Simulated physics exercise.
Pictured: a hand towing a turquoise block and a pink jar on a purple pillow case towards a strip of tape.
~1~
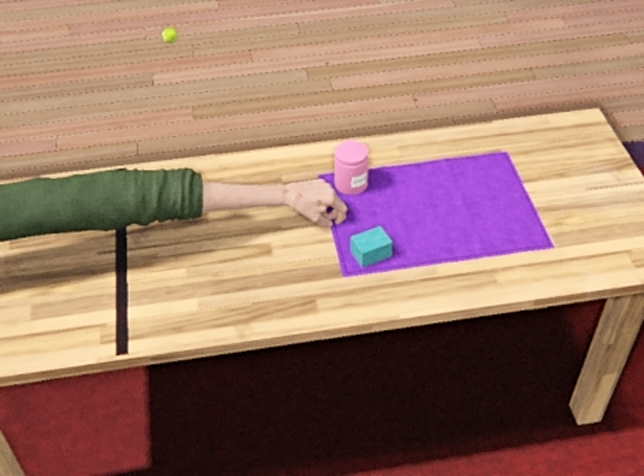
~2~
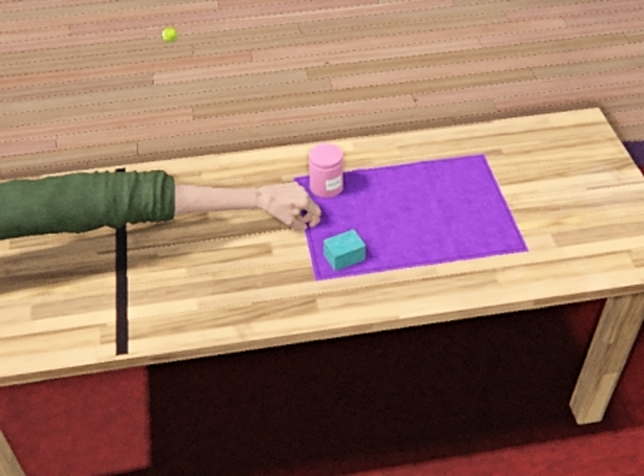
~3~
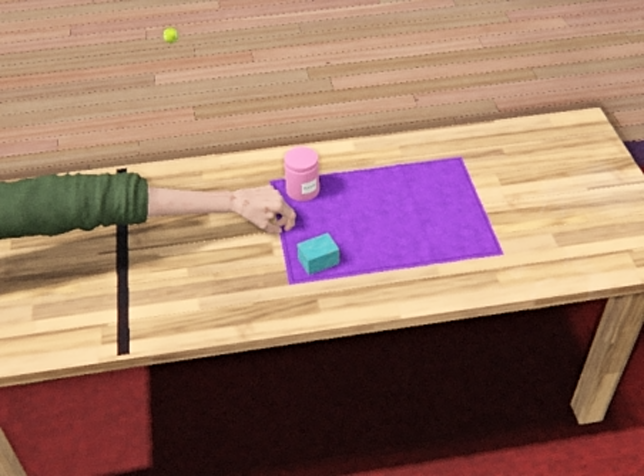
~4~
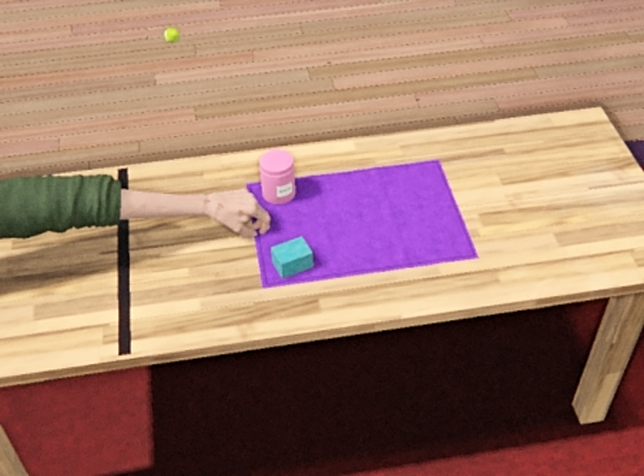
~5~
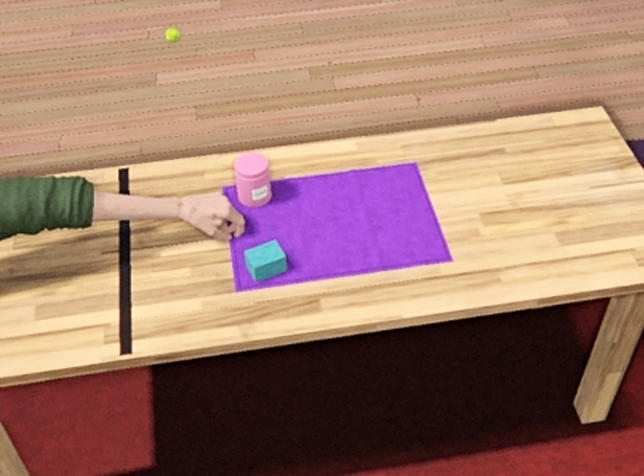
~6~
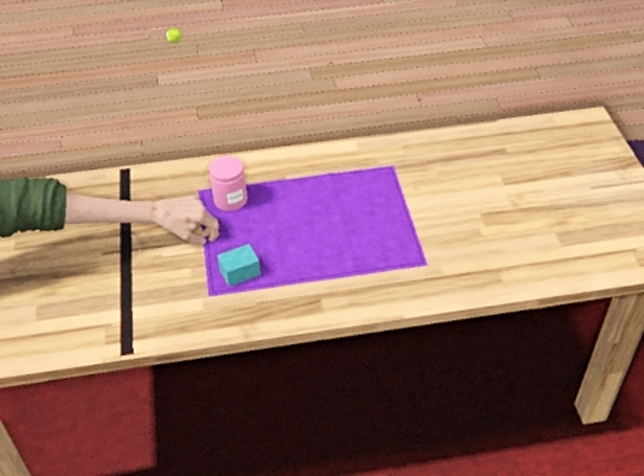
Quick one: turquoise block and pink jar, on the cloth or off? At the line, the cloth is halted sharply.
Turquoise block - off. Pink jar - off.
Then, 0.10 s past the final frame, hem short of the tape; turquoise block on the cloth near (183, 273); pink jar on the cloth near (177, 190).
Then, 0.21 s past the final frame, hem at the tape; turquoise block ahead of the hem near (127, 281); pink jar ahead of the hem near (124, 197).
When it is over, hem at the tape; turquoise block ahead of the hem near (74, 289); pink jar ahead of the hem near (75, 204). The turquoise block leaves the cloth and the pink jar shoots off the front.
